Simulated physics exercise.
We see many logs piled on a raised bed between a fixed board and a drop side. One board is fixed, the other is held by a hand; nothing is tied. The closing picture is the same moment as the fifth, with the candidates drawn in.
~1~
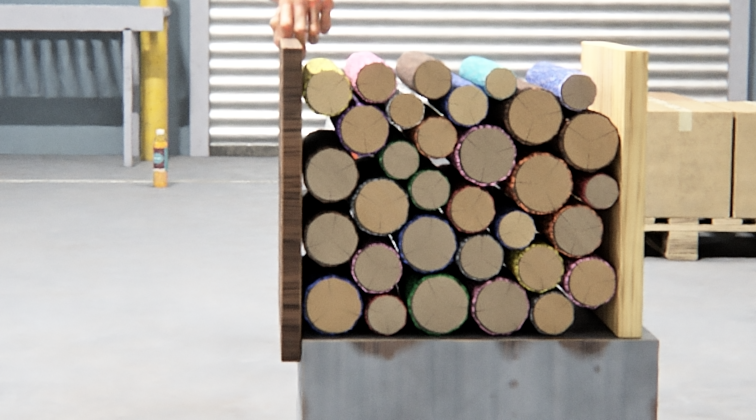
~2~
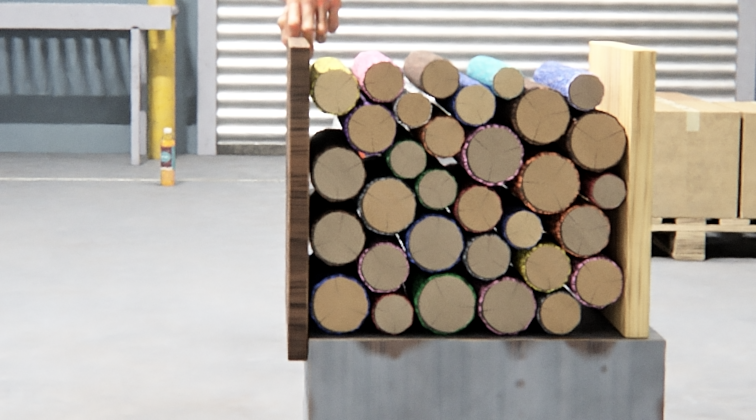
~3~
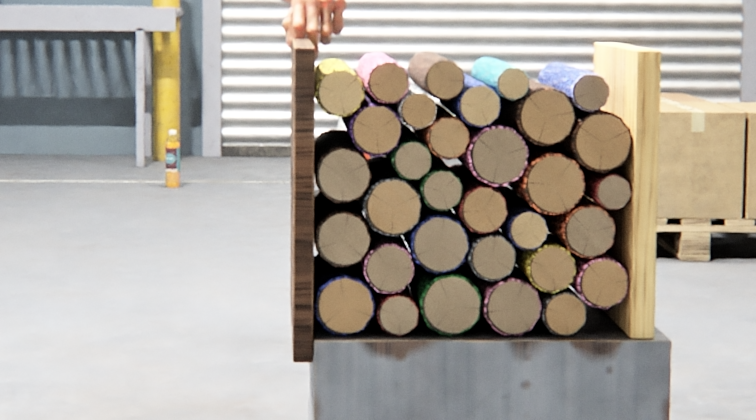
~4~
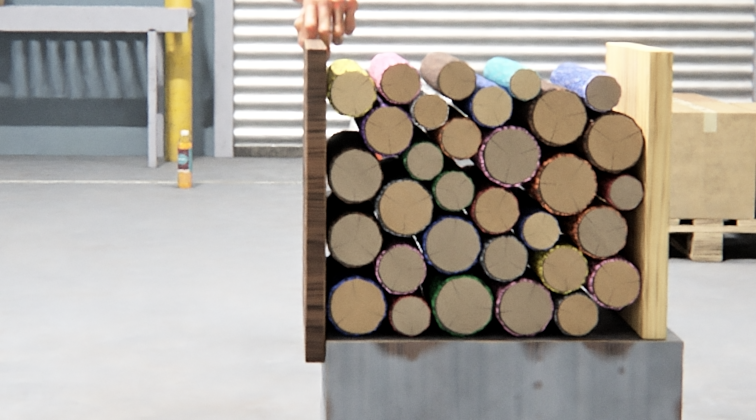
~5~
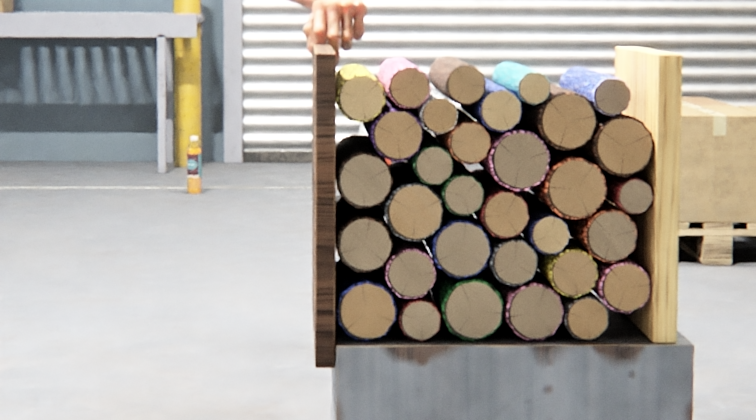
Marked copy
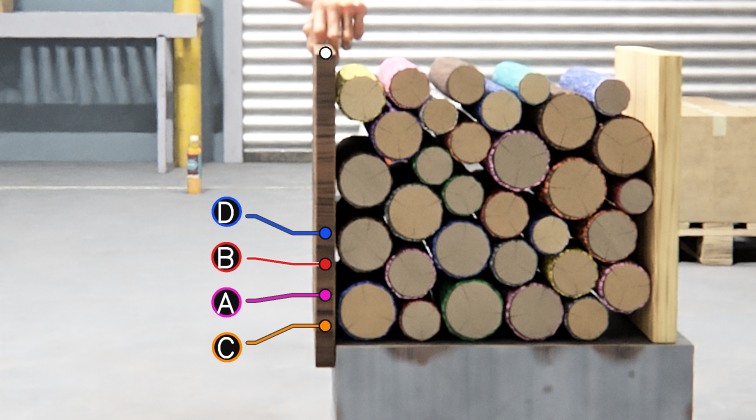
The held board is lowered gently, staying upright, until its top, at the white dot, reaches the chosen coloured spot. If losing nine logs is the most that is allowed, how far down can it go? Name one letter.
Slide it to B.
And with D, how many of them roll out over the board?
It comes to six.
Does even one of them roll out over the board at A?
At A: Yes.
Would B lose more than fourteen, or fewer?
It loses fewer than fourteen.
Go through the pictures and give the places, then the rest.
In the first frame, a log (601, 191); a log (328, 92); a log (432, 80).
In the second frame, a log (439, 79); side board (297, 186).
In the third frame, a log (345, 306); a log (389, 269).
In the fourth frame, a log (564, 270); a log (355, 176).
In the fifth frame, a log (635, 196); a log (361, 98); a log (465, 85).
On the copy, A at (326, 295); B at (326, 264); C at (325, 326); D at (326, 233); the white dot at (326, 53).
On B. First, top of the board (336, 143).
Then, top of the board (335, 244).
Finally, top of the board (335, 263), about six out over the board.
By contrast, A more than nine out over the board; C more than nine out over the board; D about six out over the board.
